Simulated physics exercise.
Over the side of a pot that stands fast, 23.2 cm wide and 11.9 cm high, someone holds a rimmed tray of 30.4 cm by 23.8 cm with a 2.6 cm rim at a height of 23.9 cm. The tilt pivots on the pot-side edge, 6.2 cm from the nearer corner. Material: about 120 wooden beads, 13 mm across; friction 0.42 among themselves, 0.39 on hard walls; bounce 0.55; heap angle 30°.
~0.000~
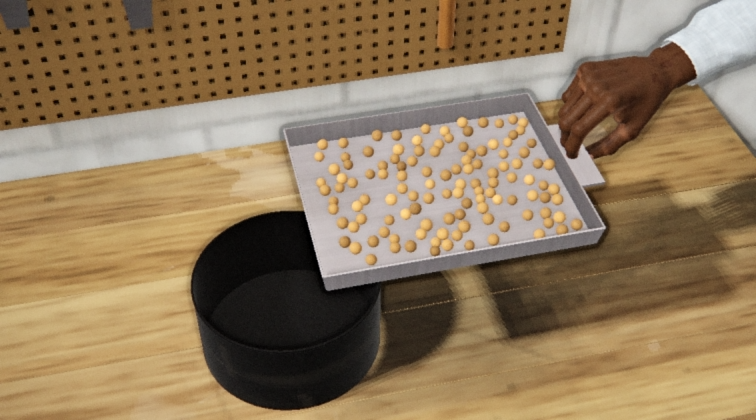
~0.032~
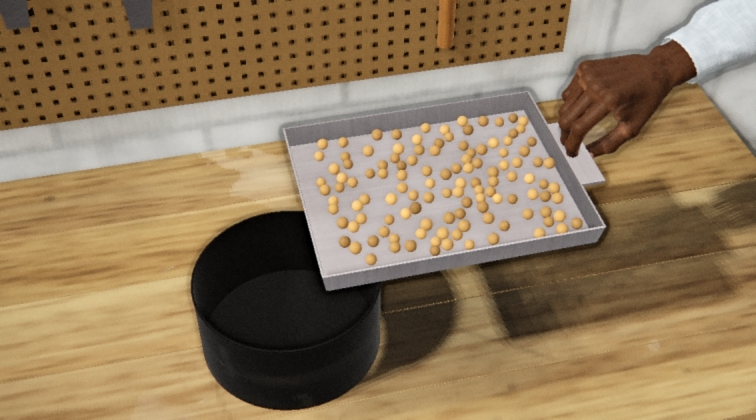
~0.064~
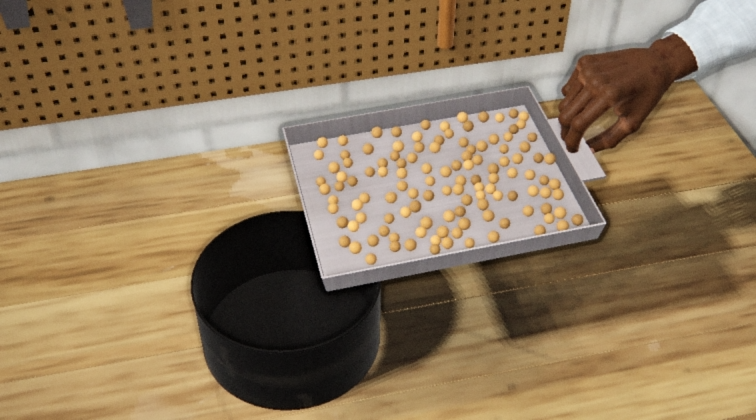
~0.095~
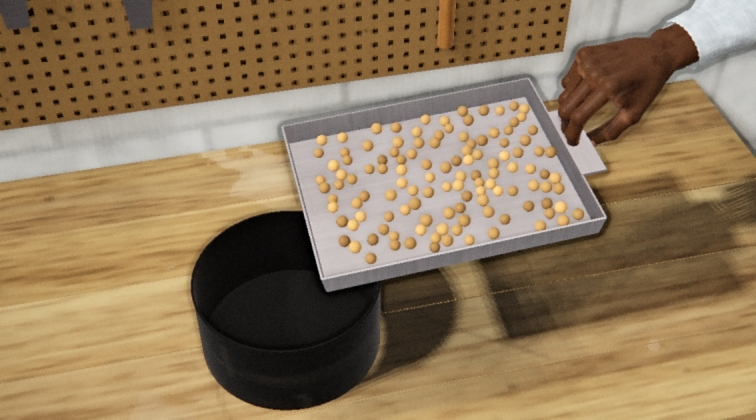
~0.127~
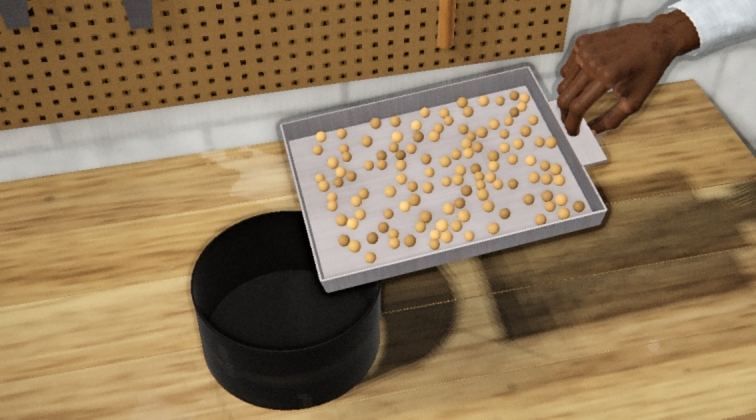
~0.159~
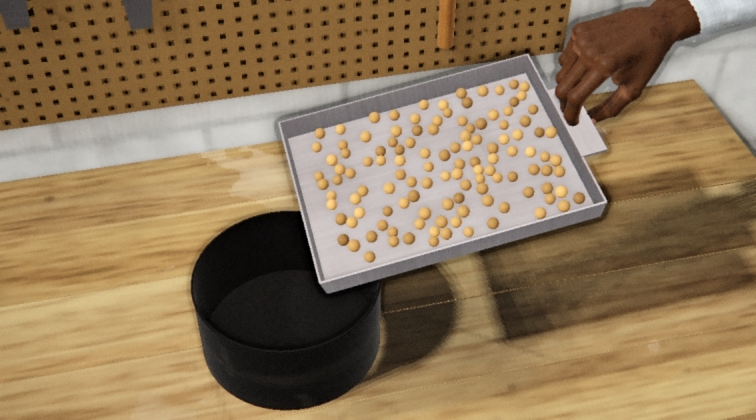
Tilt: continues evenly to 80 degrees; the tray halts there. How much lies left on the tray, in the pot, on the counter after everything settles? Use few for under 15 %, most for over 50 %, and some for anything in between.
Tray: Some, pot: Few, counter: Most.
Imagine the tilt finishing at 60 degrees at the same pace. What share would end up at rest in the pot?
It would be near 0 per cent.
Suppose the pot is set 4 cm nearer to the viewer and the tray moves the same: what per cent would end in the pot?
I'd put it at around 40 per cent.
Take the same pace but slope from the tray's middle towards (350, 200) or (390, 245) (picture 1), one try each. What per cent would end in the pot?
That would be close to 30 per cent, then close to 0 per cent.
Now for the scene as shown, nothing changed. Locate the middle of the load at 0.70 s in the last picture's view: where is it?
Look about (319, 244) in the last view.
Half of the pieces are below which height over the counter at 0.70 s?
Roughly 28 centimetres, more or less.
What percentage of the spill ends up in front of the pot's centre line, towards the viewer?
100 %.
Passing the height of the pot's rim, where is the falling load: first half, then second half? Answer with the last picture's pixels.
Around (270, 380), then around (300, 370).
After 0.48 s, tilt 44 degrees; the tray holds 100 %, the pot 0 %.
Then, at 0.70 s, tilt 67 degrees; the tray holds 95 %, the pot 0 %.
After 1.03 s, tilt 80 degrees; the tray holds 55 %, the pot 5 %.
In the end, at 2.5 s, tray 30 %, pot 5 %, counter 65 %.
